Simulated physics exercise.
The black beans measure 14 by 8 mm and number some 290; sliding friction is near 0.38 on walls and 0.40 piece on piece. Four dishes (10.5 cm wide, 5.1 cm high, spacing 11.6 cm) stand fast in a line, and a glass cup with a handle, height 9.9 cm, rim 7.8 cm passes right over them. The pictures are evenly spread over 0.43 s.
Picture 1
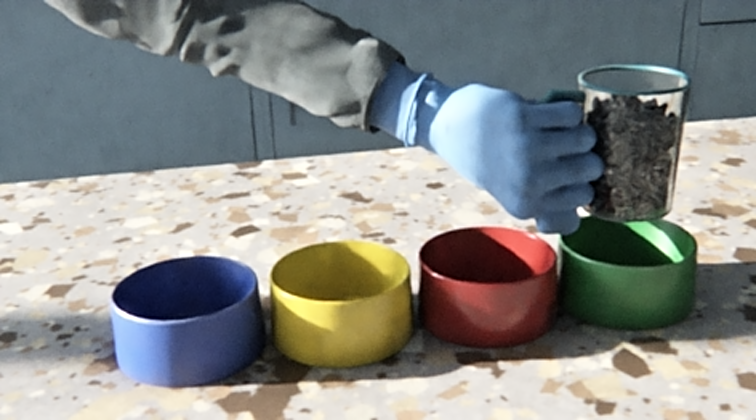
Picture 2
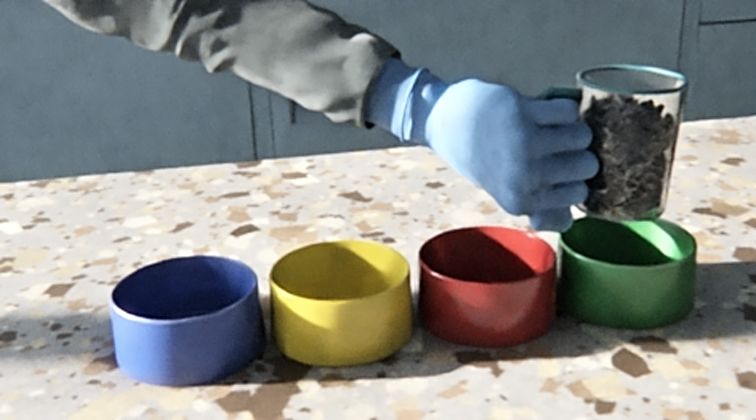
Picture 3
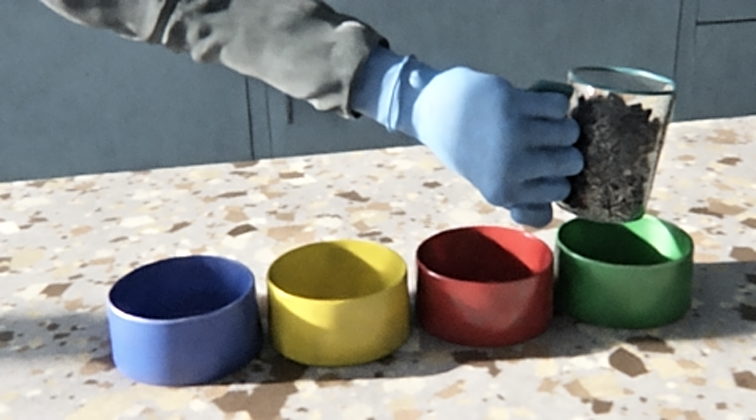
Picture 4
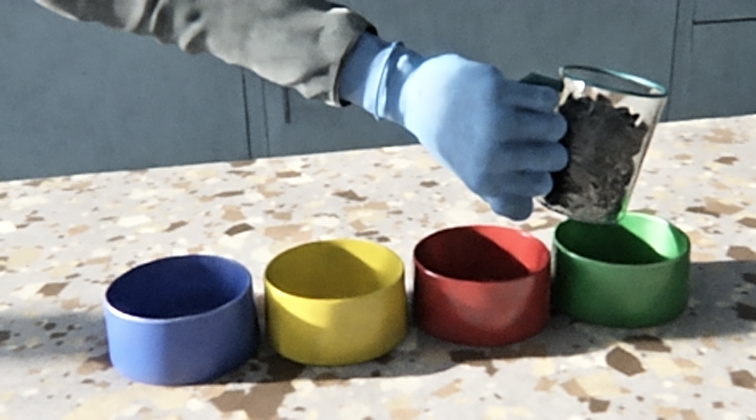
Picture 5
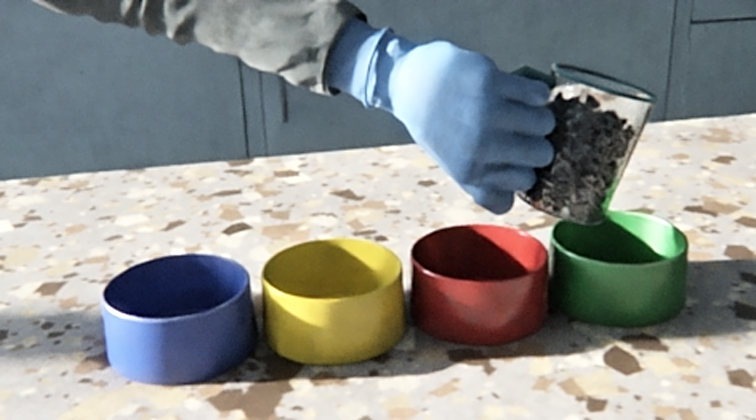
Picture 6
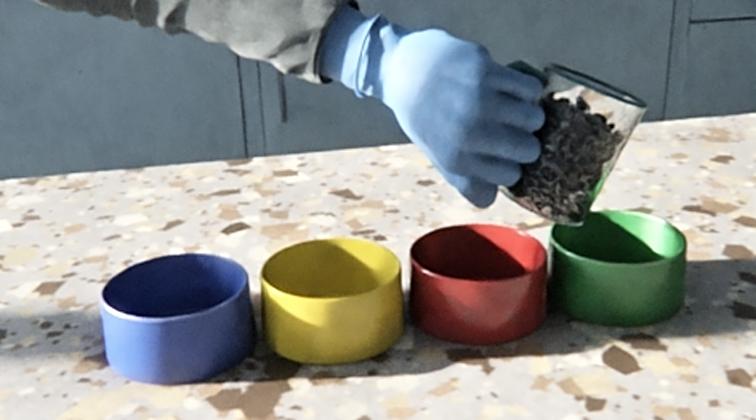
A blue-gloved hand holds a clear glass cup of dark, chunky pieces upright above the green dish, at the right end of a row with red, yellow and blue dishes. The hand shifts slightly left while steadily tilting the cup rightward, leaving it leaning with the pieces still inside.
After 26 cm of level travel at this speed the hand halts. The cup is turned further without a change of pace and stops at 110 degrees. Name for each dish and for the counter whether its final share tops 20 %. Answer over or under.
Red dish: Over; blue dish: Under; green dish: Under; yellow dish: Over; on the counter: Under.
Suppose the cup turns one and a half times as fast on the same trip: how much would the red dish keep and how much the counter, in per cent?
Red 90, counter 0.
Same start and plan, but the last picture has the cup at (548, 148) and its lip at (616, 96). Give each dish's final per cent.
Red 0, blue 0, green 0, yellow 100.
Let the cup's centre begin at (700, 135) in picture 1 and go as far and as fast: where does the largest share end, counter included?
The winner: Red.
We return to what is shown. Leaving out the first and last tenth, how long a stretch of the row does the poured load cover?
Roughly 13 cm.
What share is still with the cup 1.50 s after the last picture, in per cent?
About 60 per cent.
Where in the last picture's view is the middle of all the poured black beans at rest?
At about (435, 298).
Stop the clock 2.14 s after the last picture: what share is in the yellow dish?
About 25 per cent by then.
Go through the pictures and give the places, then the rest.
Cup at (630, 144), tilt 0 degrees, lip at (683, 76), moved 0.0 cm; middle of the pieces at (627, 152); green dish at (627, 239); red dish at (487, 254); yellow dish at (340, 270); blue dish at (185, 287), in the first frame.
Cup at (625, 144), tilt 2 degrees, lip at (681, 77), moved 0.3 cm; middle of the pieces at (622, 152), in the second frame.
Cup at (611, 144), tilt 7 degrees, lip at (671, 83), moved 1.3 cm; middle of the pieces at (607, 152), in the third frame.
Cup at (596, 145), tilt 12 degrees, lip at (660, 88), moved 2.2 cm; middle of the pieces at (591, 152), in the fourth frame.
Cup at (581, 145), tilt 18 degrees, lip at (650, 95), moved 3.2 cm; middle of the pieces at (576, 152), in the fifth frame.
Cup at (568, 146), tilt 23 degrees, lip at (640, 101), moved 4.2 cm; middle of the pieces at (563, 153); green dish at (617, 236); red dish at (478, 251); yellow dish at (331, 268); blue dish at (176, 284), in the sixth frame.
Then, 0.90 s after the last picture, tilt 81 degrees; cup holds 100 %.
Then, 1.50 s after the last picture, tilt 110 degrees; cup holds 60 %, red 40 %.
Then, 2.14 s after the last picture, tilt 110 degrees; cup holds 10 %, red 55 %, yellow 25 %.
In the end, red 55 %, blue 0 %, green 0 %, yellow 35 %, counter 10 %.
